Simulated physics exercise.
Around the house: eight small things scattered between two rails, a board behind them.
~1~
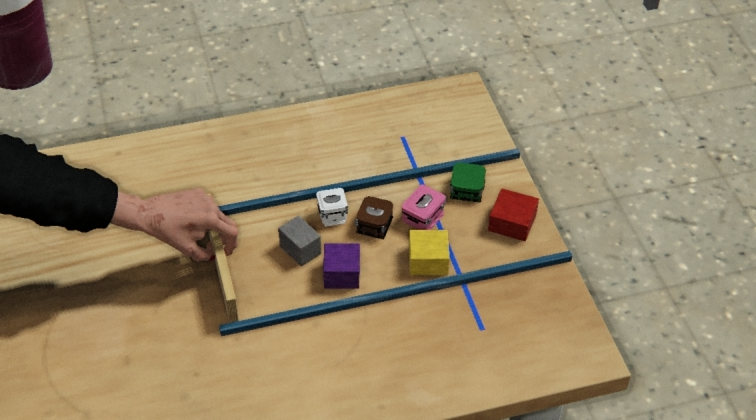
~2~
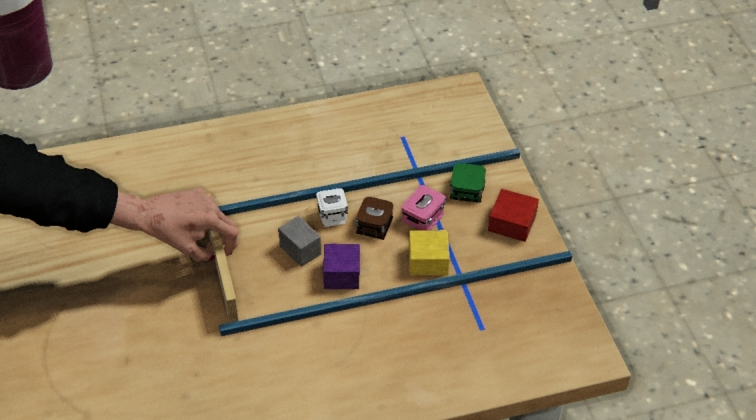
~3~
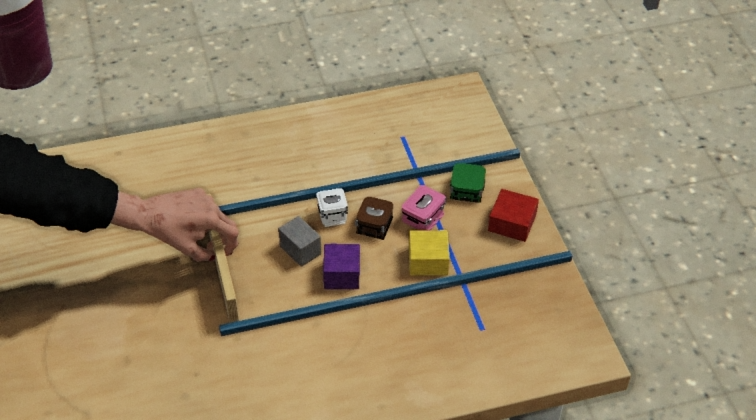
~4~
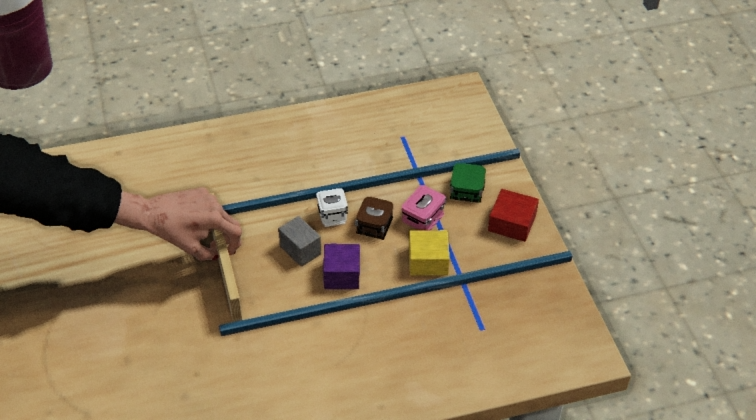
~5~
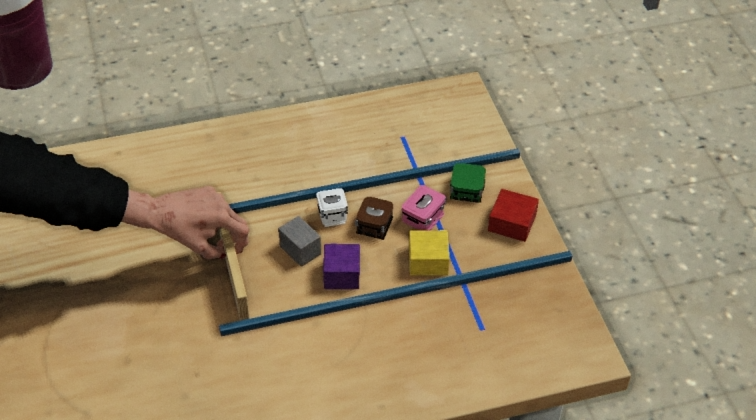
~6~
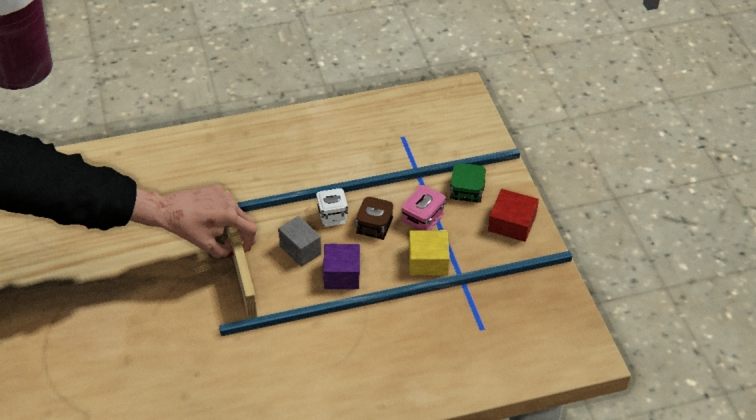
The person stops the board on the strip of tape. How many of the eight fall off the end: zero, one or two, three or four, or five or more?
Here the number that fall off is zero.
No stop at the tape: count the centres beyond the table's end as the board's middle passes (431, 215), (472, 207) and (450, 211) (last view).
In that order 0, 1 and 0.
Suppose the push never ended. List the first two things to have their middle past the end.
In order: The red block, then the green case.
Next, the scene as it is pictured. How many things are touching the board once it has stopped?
That makes 3.
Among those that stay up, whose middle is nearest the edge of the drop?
The red block.
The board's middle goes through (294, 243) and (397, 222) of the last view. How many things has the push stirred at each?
1 and 6.
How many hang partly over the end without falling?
The number is 1.
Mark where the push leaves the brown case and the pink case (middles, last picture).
Near (468, 187) and (498, 203).
Soon after, none off yet; red block at rest near (513, 215); green case at rest near (468, 183); pink case at rest near (423, 210).
At rest, the number that fall off is zero.
